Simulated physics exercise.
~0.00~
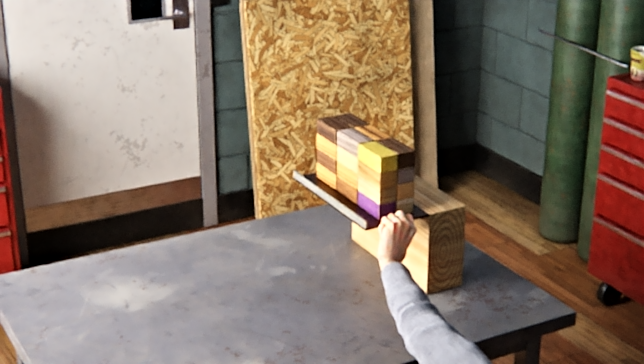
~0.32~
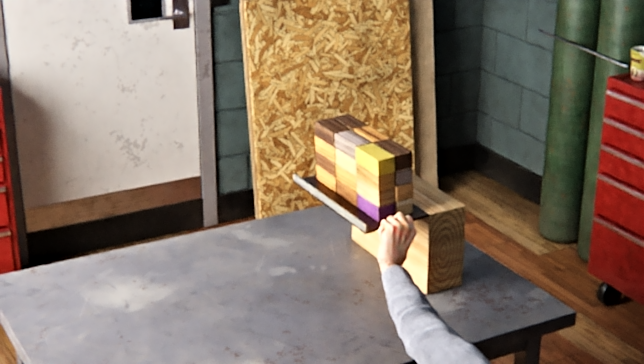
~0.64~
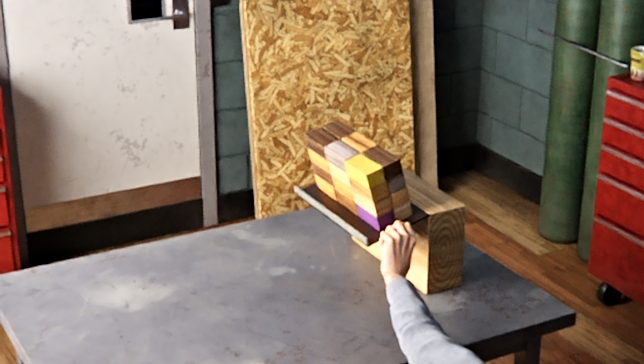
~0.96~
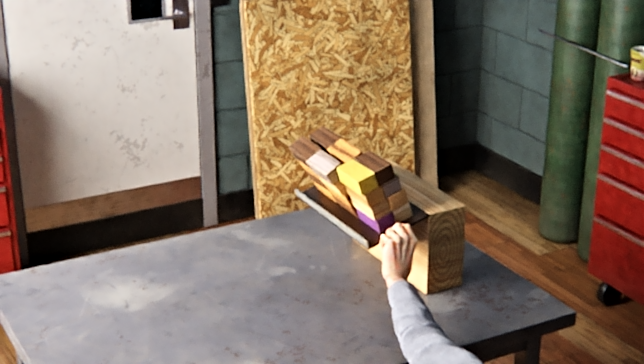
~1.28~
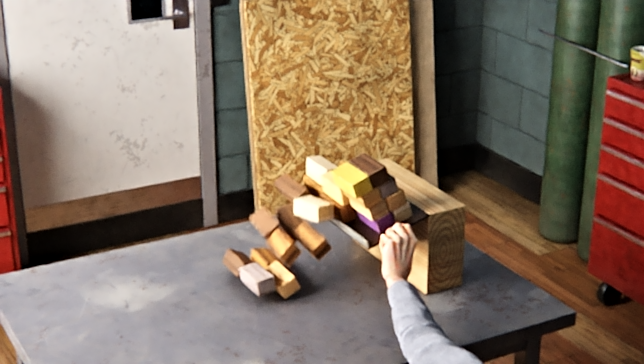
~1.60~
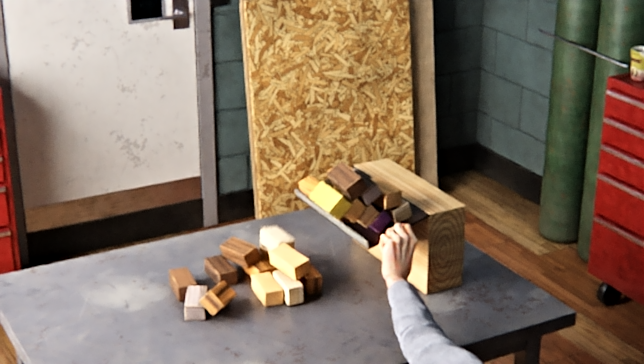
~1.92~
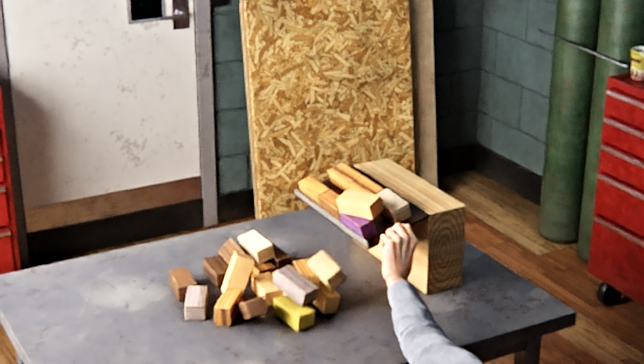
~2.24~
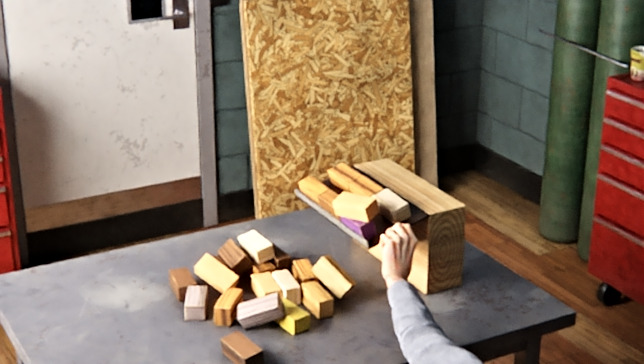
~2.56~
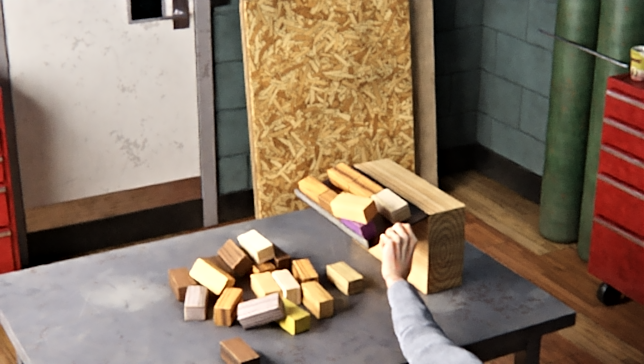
The clip opens on a neat stack of wooden blocks in browns, tans, yellow and purple, sitting on a tray above a gray workbench while a hand grips the tray's near side. The tray tilts down to the left, and the stack leans with it. The upper blocks slide over one another, then a string of them tumbles onto the bench. More follow, including the yellow block, as the stack collapses. At the end, most blocks lie scattered on the bench, while the purple one and several others remain on the sloping tray.
